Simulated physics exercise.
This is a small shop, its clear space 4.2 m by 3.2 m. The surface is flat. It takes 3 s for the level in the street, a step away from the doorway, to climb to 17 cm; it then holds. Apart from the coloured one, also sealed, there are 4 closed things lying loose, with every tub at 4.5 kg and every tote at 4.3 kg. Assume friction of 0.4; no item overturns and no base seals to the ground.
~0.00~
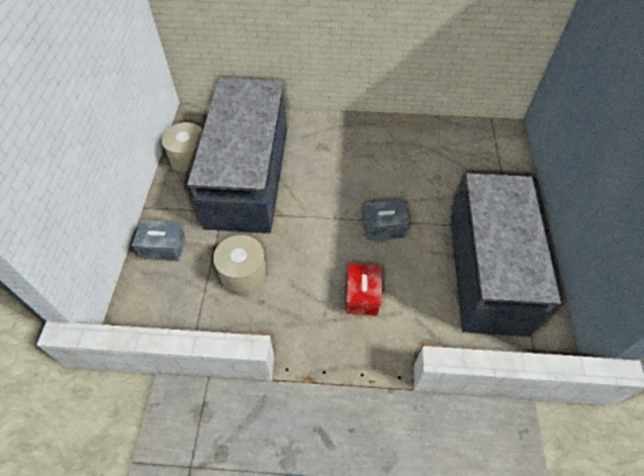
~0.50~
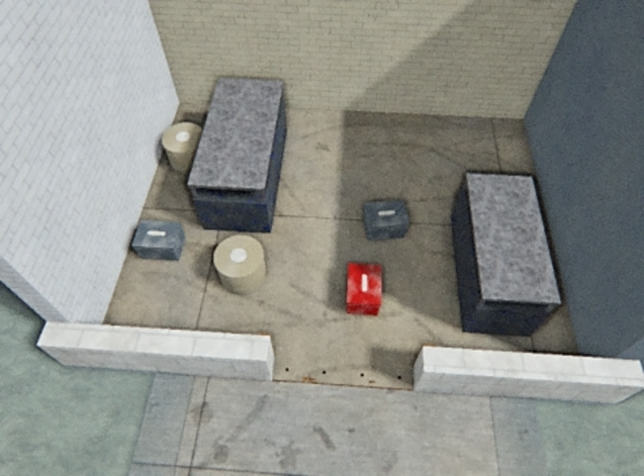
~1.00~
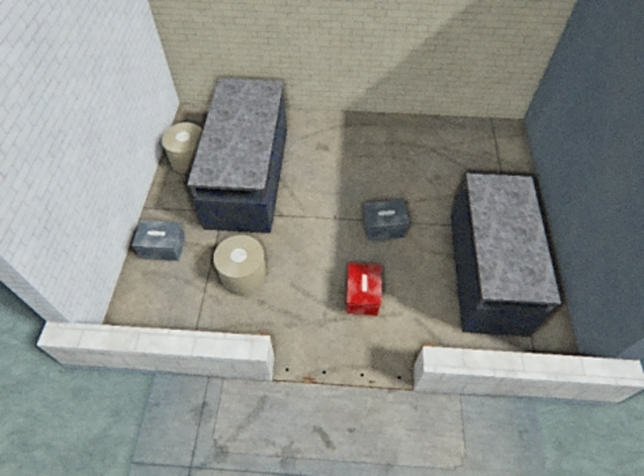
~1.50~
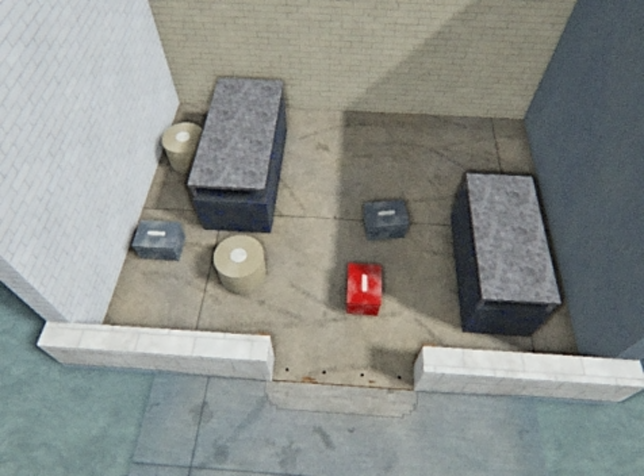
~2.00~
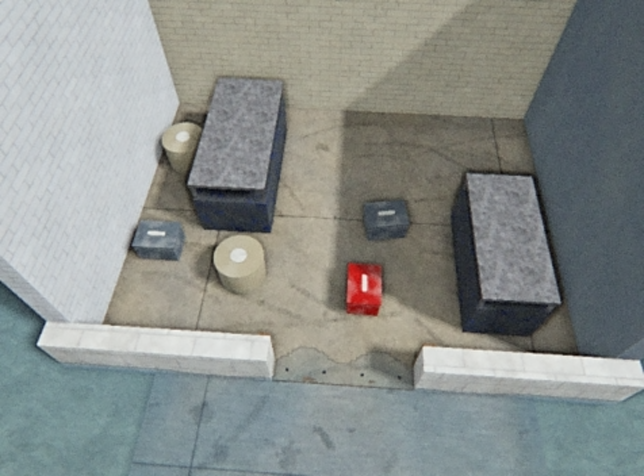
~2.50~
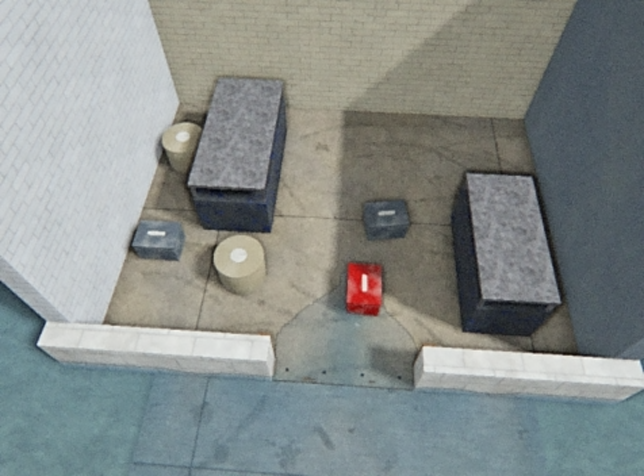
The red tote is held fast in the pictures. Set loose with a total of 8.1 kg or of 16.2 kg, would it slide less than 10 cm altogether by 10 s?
Neither figure is plenty.
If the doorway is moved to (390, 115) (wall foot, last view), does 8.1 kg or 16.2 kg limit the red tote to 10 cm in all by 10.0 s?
That way, only the big mass suffices.
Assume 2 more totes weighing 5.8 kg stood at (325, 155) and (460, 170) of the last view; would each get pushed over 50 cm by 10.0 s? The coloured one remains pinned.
Note, in sequence: Exceeded, not exceeded.
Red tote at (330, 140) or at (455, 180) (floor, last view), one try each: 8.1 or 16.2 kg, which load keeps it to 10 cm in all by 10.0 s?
Well, at the first spot you need the heavier weight, and at the second you need the heavier weight.
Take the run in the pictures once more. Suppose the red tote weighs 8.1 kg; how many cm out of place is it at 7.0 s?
Displacement near 140 cm.
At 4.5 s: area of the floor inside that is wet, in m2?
Roughly 6.0 m2.
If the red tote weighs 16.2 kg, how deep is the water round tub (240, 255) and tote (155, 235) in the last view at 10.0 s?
Roughly 5 and 5 cm.
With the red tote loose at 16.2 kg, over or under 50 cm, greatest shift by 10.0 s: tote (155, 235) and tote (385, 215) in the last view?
Exceeds it; falls short.
After 3.5 s the red tote would be 39 cm from its start with 8.1 kg and 4 cm from its start with 16.2 kg; 5 cm of water round it then.
After 4.5 s the red tote would be 83 cm from its start with 8.1 kg and 29 cm from its start with 16.2 kg; 5 cm of water round it then.
After 7.0 s the red tote would be 145 cm from its start with 8.1 kg and 32 cm from its start with 16.2 kg; 5 cm of water round it then.
After 10.0 s the red tote would be 243 cm from its start with 8.1 kg and 32 cm from its start with 16.2 kg; 7 cm of water round it then.
